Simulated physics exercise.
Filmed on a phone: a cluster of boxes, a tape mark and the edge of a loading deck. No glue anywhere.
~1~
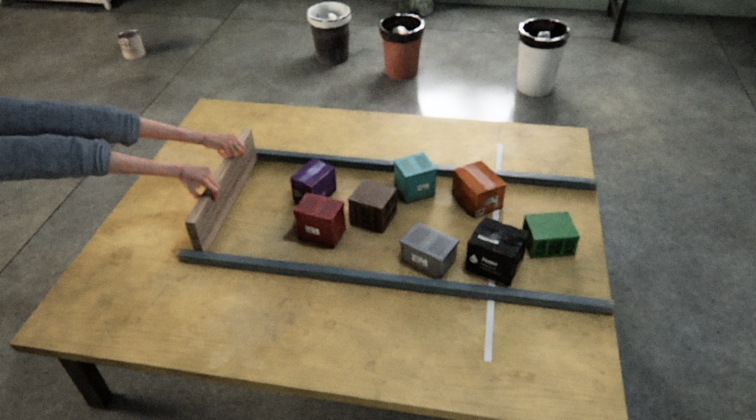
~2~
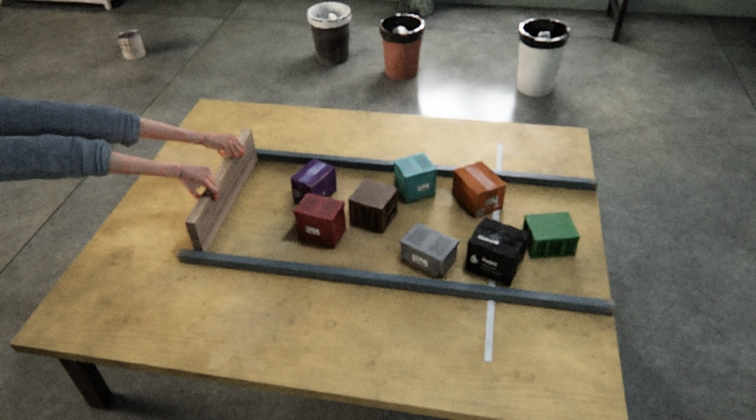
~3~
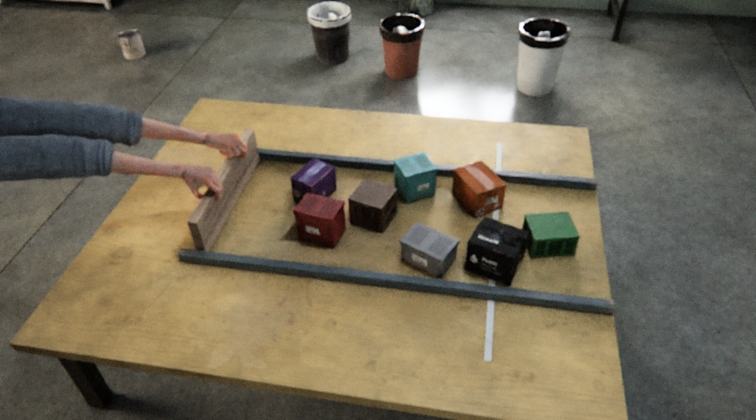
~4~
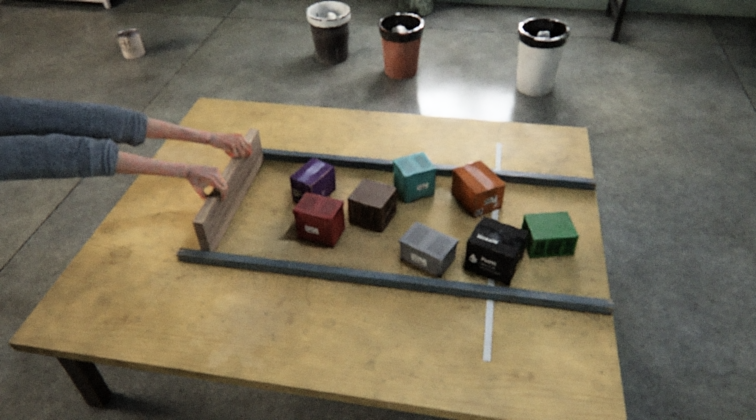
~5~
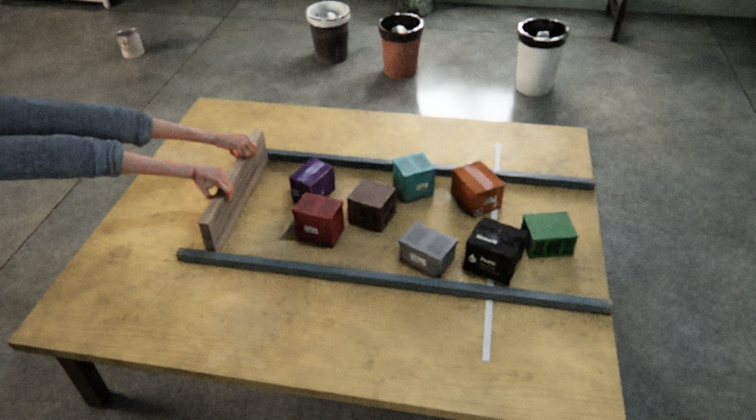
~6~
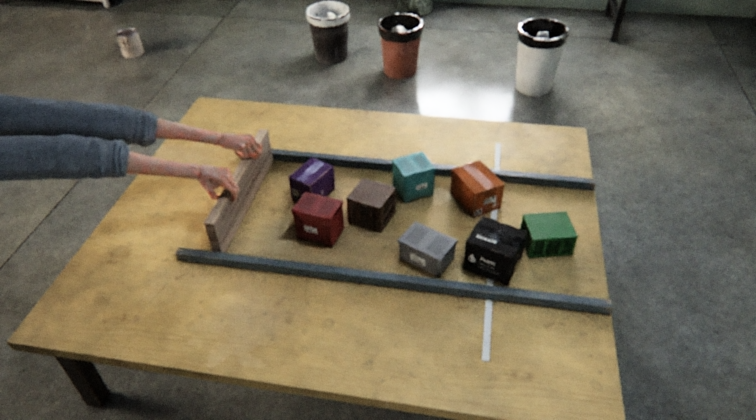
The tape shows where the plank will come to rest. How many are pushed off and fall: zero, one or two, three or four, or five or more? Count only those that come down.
The number that fall off is one or two.
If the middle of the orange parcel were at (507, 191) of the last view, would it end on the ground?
From there it survives.
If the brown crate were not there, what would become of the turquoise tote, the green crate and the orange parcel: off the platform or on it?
The turquoise tote survives, the green crate is kept, the orange parcel remains up.
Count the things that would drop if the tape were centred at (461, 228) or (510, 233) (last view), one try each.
In that order 0 and 1.
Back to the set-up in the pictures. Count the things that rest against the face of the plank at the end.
It touches 2.
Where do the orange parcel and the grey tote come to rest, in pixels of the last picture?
The orange parcel stops around (579, 195); the grey tote around (559, 272).
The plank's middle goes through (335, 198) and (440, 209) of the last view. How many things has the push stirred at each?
By then 3, and 7.
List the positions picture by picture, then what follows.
In the first picture, green crate (550, 235); black parcel (497, 251); orange parcel (478, 189); plank (225, 188); tape (495, 232).
In the second picture, black parcel (497, 251); plank (225, 188).
In the third picture, orange parcel (478, 189); purple parcel (314, 183).
In the fourth picture, green crate (549, 234); turquoise tote (414, 178).
In the fifth picture, black parcel (495, 250); red tote (320, 220).
In the sixth picture, green crate (548, 234); black parcel (495, 250); orange parcel (476, 188); plank (243, 189); tape (493, 231).
Soon after, none off yet; green crate at rest near (548, 234); black parcel at rest near (495, 250); orange parcel at rest near (476, 188).
After that, none off yet; green crate at rest near (548, 234); black parcel displaced a little near (520, 256); orange parcel displaced a little near (495, 189).
In the end, the number that fall off is one or two; gone, black parcel.
